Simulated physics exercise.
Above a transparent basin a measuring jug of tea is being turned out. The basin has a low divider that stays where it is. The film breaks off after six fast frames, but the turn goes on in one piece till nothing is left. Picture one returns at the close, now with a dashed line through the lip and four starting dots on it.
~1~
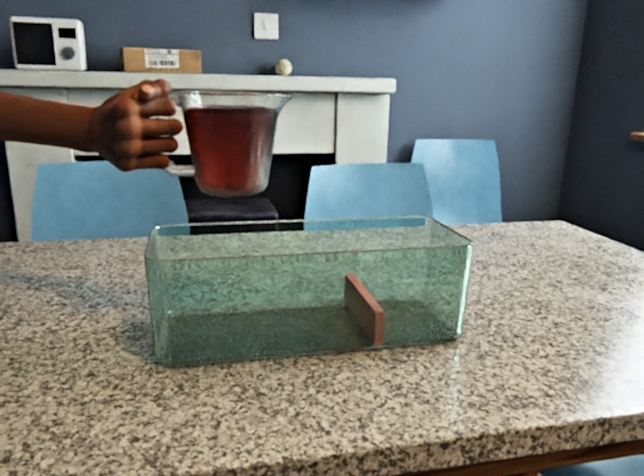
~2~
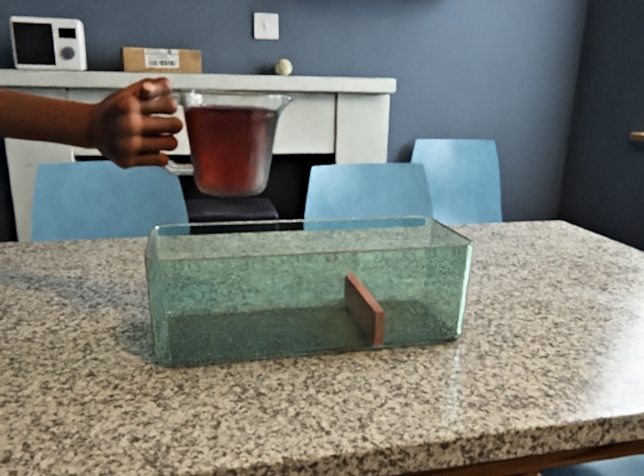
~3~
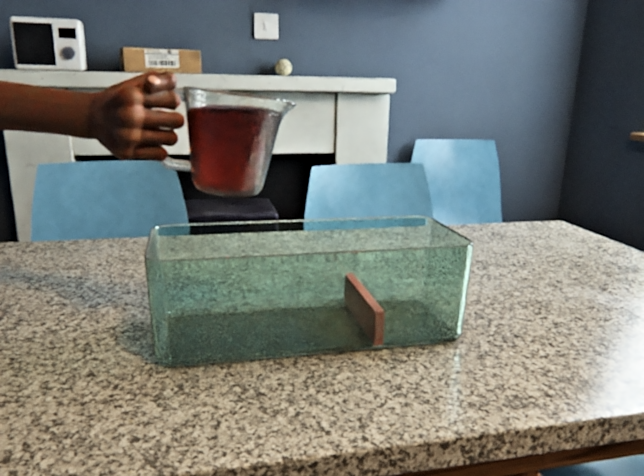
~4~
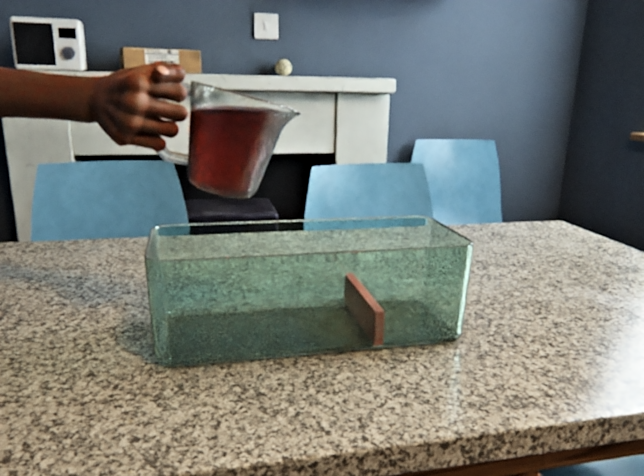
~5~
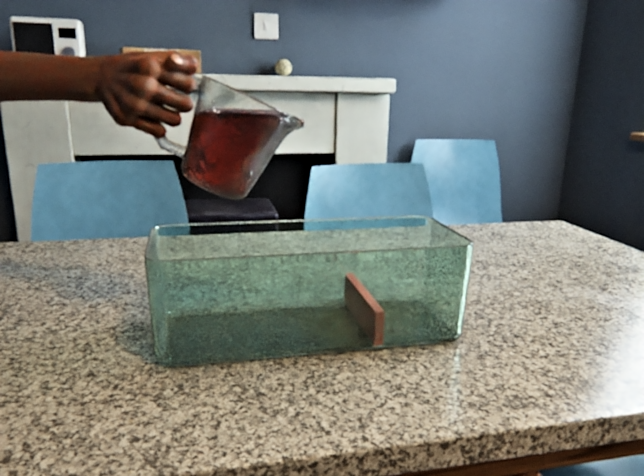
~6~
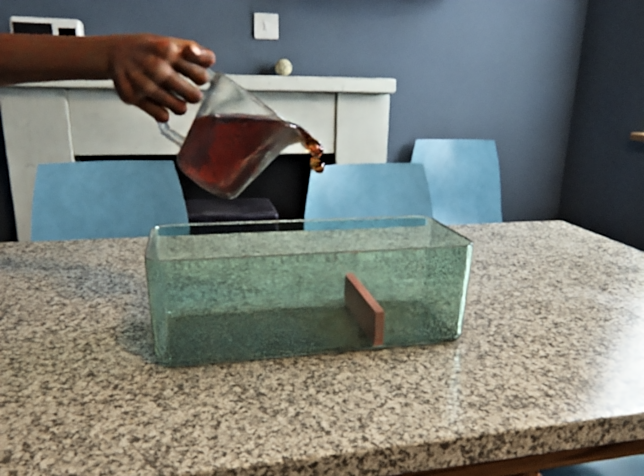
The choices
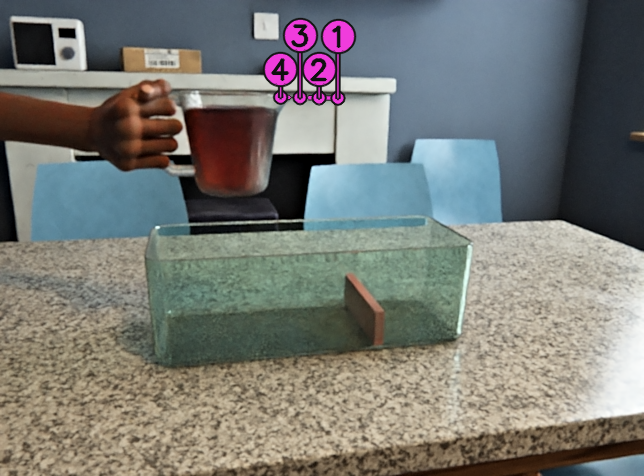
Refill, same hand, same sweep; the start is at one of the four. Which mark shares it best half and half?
The answer is spot 2.
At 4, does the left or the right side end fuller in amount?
The left one.
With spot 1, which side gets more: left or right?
The right side.
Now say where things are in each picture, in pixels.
Upright, lip at (290, 97); basin from (155, 364) to (459, 337); top of the wall at (363, 290); nothing has left yet.
Upright, lip at (291, 99); nothing has left yet.
Tipped about 6°, lip at (294, 104); nothing has left yet.
Tipped about 14°, lip at (299, 113); nothing has left yet.
Tipped about 24°, lip at (302, 125); nothing has left yet.
Tipped about 36°, lip at (304, 140); tea is over the lip, down to (318, 170).
On the marked copy, 1 at (337, 98); 2 at (319, 97); 3 at (300, 97); 4 at (280, 97).
Choosing 1, about 23 % ends left of the wall and 76 % right of it.
Choosing 2, about 50 % ends left of the wall and 49 % right of it.
Choosing 3, about 83 % ends left of the wall and 16 % right of it.
Choosing 4, about 94 % ends left of the wall and 4 % right of it.
